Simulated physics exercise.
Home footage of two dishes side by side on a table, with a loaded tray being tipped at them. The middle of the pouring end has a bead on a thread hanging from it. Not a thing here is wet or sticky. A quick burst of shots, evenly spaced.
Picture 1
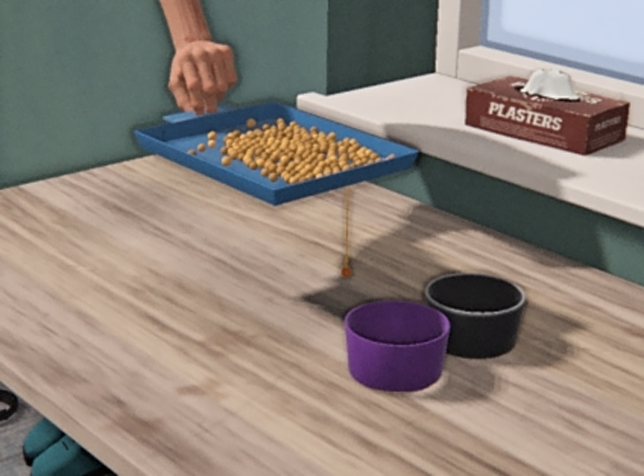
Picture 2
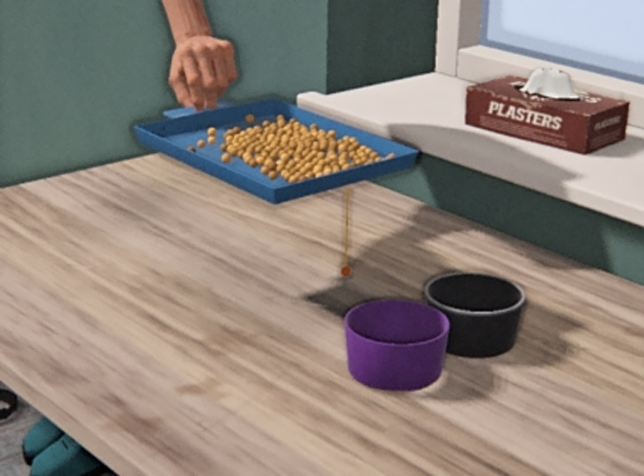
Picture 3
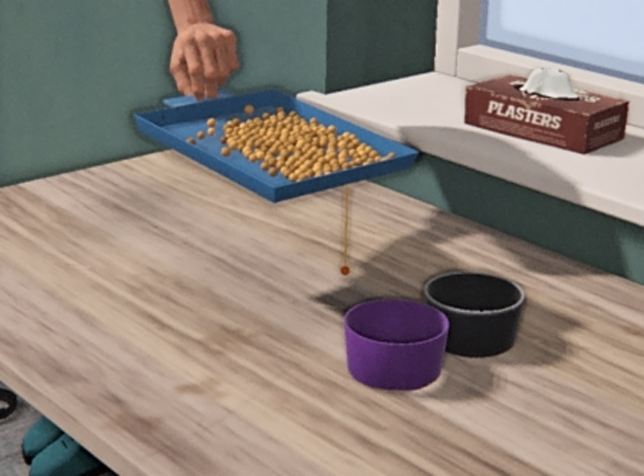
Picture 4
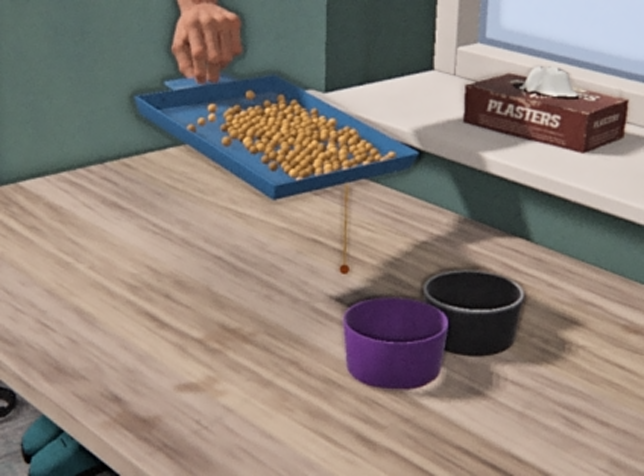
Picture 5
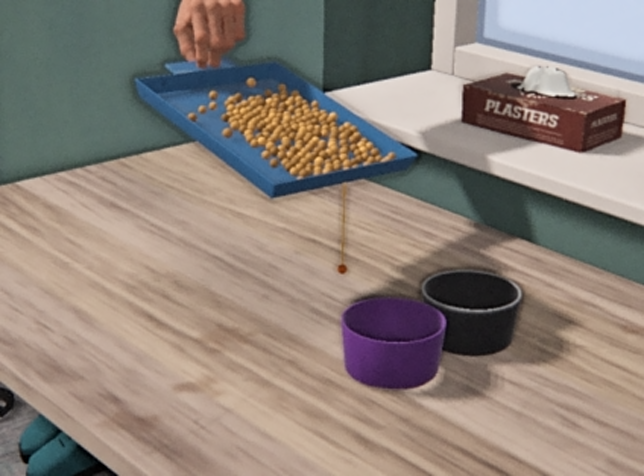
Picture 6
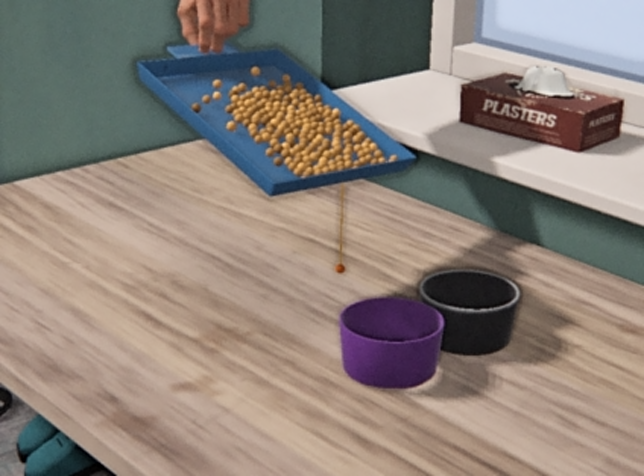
On a wooden table beside a windowsill with a box marked "Plasters", a purple dish and a black dish sit below a blue tray of round beads held by a hand. The hand lifts the tray's back end, steepening its slope, and the beads shift slightly while the hanging thread stays nearly still.
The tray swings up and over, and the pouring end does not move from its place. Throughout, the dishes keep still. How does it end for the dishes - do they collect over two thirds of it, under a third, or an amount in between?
They collect under a third of it.
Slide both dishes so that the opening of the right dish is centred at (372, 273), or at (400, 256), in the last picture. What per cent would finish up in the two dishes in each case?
Trial 1 30%, trial 2 30%.
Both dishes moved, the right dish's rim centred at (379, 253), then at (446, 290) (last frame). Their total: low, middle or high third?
Under a third; in the middle band.
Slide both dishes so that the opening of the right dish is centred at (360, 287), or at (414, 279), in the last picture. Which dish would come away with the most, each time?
Try one: The dish on the right-hand side; try two: The dish on the right-hand side.
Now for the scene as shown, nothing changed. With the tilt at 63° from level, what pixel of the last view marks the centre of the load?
The middle of the pieces lands at roughly (364, 157).
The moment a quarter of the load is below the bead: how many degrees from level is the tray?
Near 80 degrees.
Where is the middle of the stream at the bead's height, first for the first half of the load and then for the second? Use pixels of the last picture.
About (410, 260) to begin with, then about (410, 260).
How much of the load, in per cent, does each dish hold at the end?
The left dish ends up with around 10 percent of the load, the right dish with around 10 percent.
Soon, tray tipped steeply; most on the tray; a stray few outside both; a small part in the air.
A while on, tray tipped past a quarter turn; a stray few on the tray; a small part in the left dish; a small part in the right dish; about two thirds outside both; a small part in the air.
Towards the end, tray tipped past a quarter turn; a small part in the left dish; a small part in the right dish; most outside both.
Finally, tray tipped past a quarter turn; a small part in the left dish; a small part in the right dish; most outside both.
